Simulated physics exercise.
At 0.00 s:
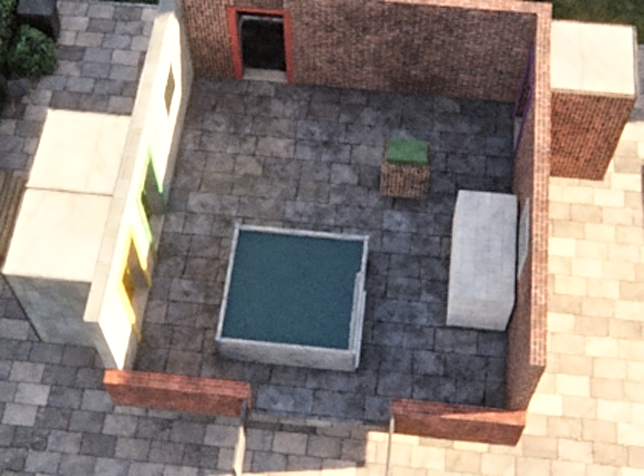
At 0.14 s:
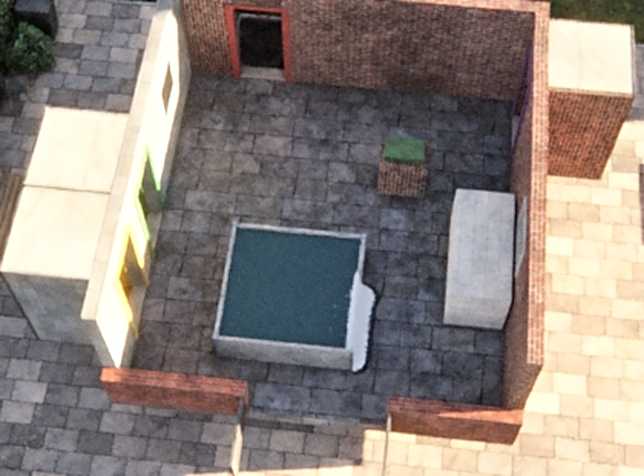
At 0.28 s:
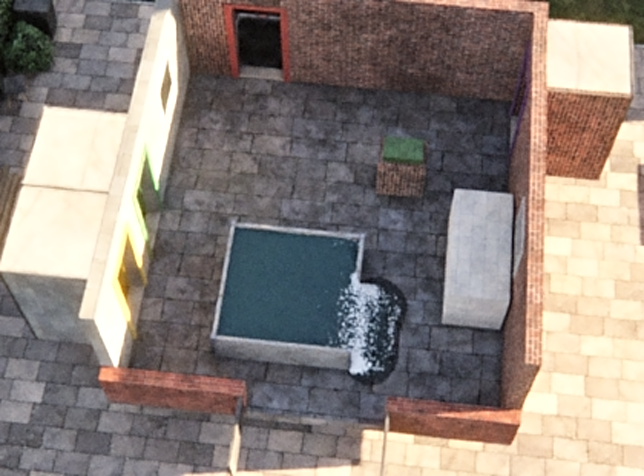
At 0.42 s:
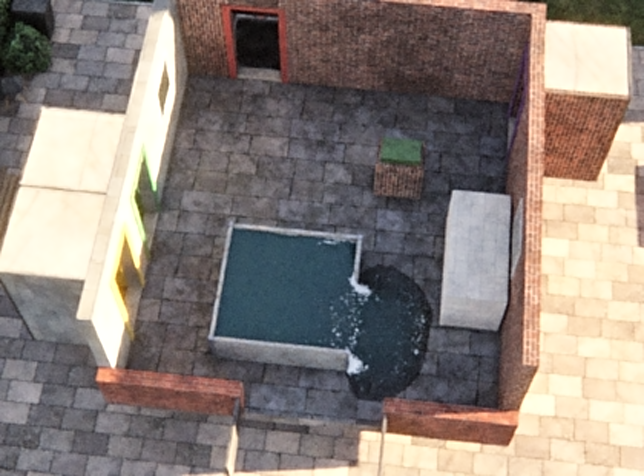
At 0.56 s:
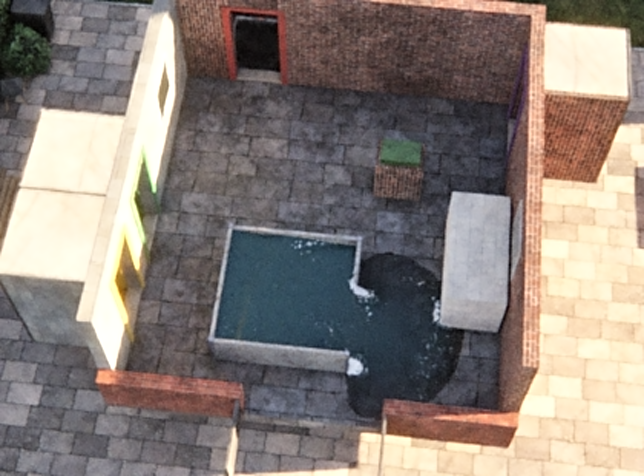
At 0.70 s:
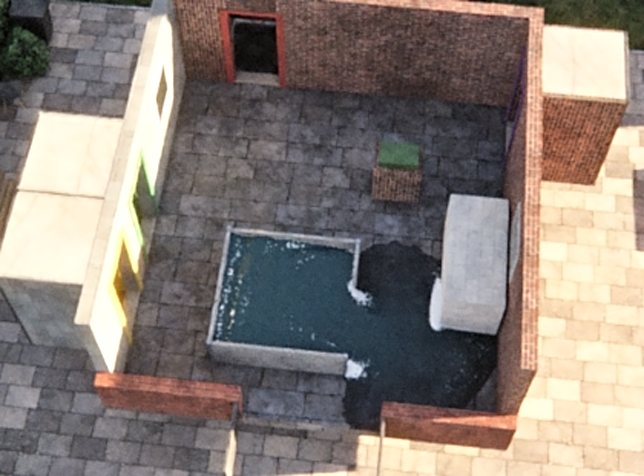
At the start, still water fills a square open tank inside a brick-walled paved court. A piece of the tank's right side breaks away and white, foaming water bursts through the gap. The dark pool spreads across the paving, reaches the pale block at right and extends along the near wall.
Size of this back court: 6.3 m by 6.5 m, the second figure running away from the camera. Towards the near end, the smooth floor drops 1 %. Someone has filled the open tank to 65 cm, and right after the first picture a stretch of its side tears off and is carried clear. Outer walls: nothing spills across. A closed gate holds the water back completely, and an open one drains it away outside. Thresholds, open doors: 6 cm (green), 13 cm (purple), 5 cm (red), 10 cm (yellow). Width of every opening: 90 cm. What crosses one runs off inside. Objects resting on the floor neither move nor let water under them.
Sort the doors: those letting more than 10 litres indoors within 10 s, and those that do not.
The green door is among those that do not; the purple door is among those that do not; the red door is among those that do not; the yellow door is among those that do not.
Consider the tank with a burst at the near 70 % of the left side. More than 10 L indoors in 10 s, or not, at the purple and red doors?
At purple the amount is beneath the mark, while at red it is higher than the mark.
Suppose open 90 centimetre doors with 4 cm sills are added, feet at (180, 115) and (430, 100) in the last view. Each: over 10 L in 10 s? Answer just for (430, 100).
That one comes out more than that.
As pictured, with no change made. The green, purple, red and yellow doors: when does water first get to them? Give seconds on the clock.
Times: Green 6.0 seconds, purple 2.6 seconds, red 6.5 seconds, yellow 5.5 seconds.
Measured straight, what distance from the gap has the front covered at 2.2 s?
That's near 4.4 m in a straight line.
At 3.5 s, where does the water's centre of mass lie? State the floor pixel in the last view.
Its balance point sits around (373, 321).
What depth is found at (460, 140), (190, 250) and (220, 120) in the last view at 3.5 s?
Listed order: 4 / 0 / 0 cm.
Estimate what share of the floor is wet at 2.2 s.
Covered: Roughly 25 %.
After 1.4 s water covers 20 % of the floor and is deepest (54 cm) near (486, 428); green door not reached, purple door not reached, red door not reached, yellow door not reached.
After 2.2 s water covers 25 % of the floor and is deepest (50 cm) near (467, 356); green door not reached, purple door not reached, red door not reached, yellow door not reached.
After 3.5 s water covers 45 % of the floor and is deepest (36 cm) near (464, 426); green door not reached, purple door 2 cm at the sill, 0 L in, red door not reached, yellow door not reached.
After 6.0 s water covers 80 % of the floor and is deepest (18 cm) near (486, 428); green door 4 cm at the sill, 0 L in, purple door 11 cm at the sill, 0 L in, red door not reached, yellow door 4 cm at the sill, 0 L in.
After 10.0 s water covers 95 % of the floor and is deepest (10 cm) near (420, 422); green door 5 cm at the sill, 2 L in, purple door 5 cm at the sill, 0 L in, red door 5 cm at the sill, 0 L in, yellow door 6 cm at the sill, 0 L in.
